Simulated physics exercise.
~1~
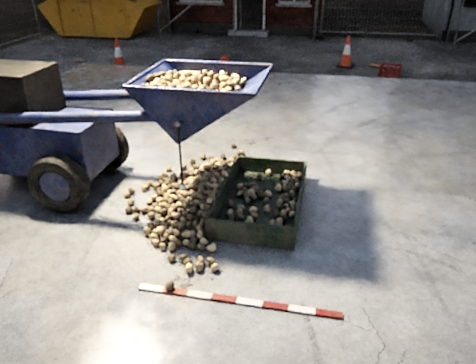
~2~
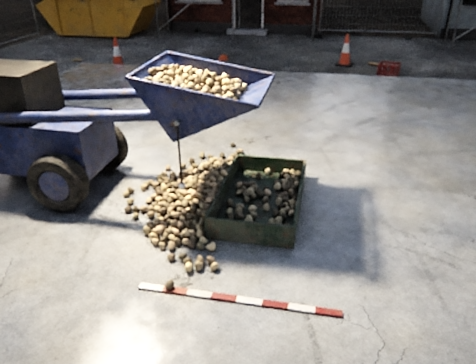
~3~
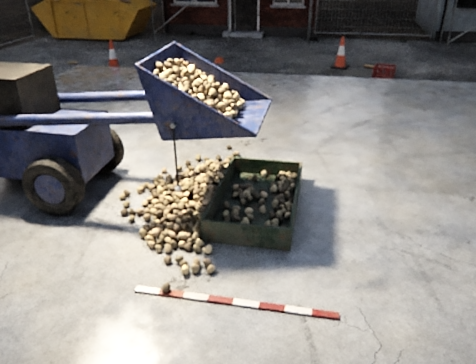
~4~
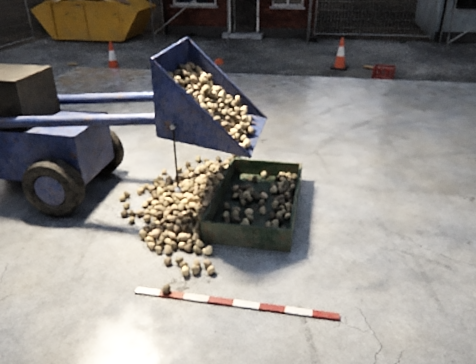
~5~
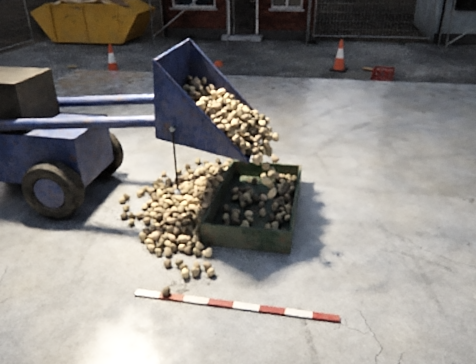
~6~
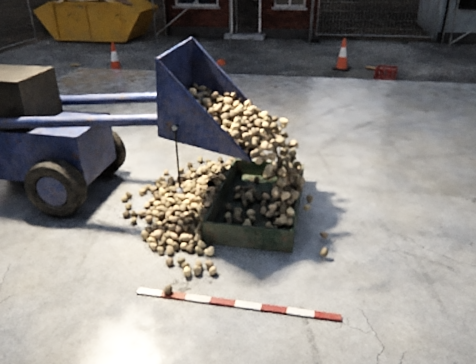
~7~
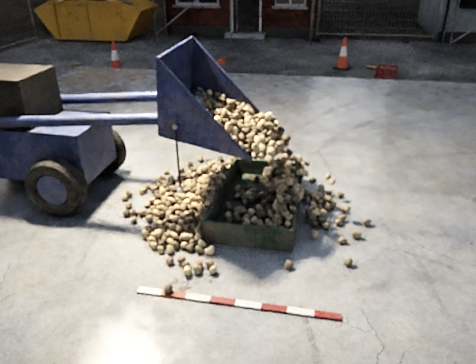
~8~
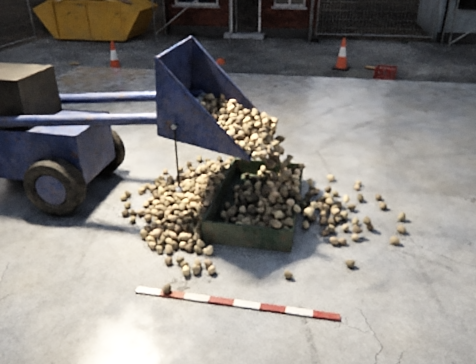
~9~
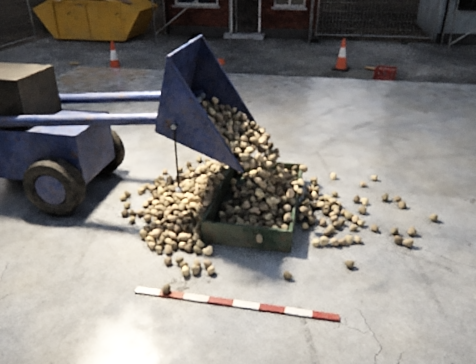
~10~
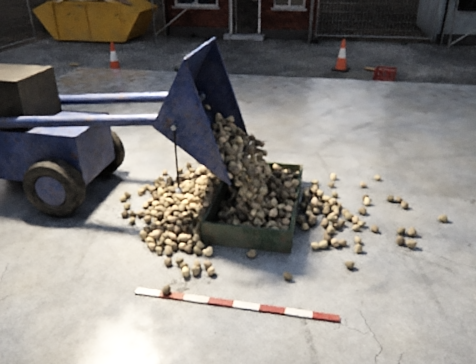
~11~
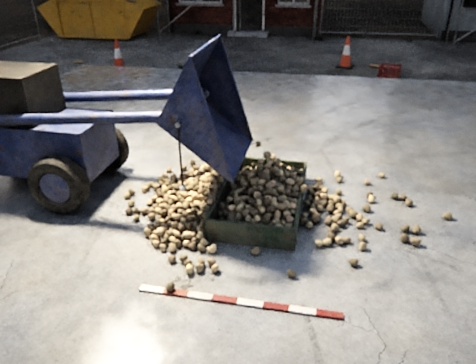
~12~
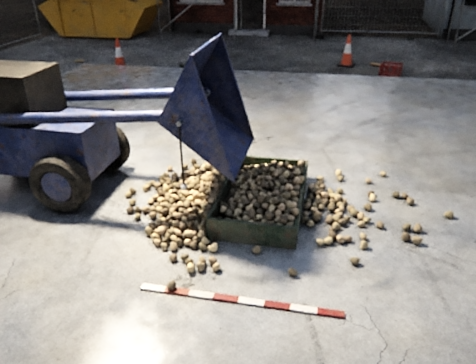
On a concrete yard, a blue loader bucket tips stones into a green bin, spilling some beyond.
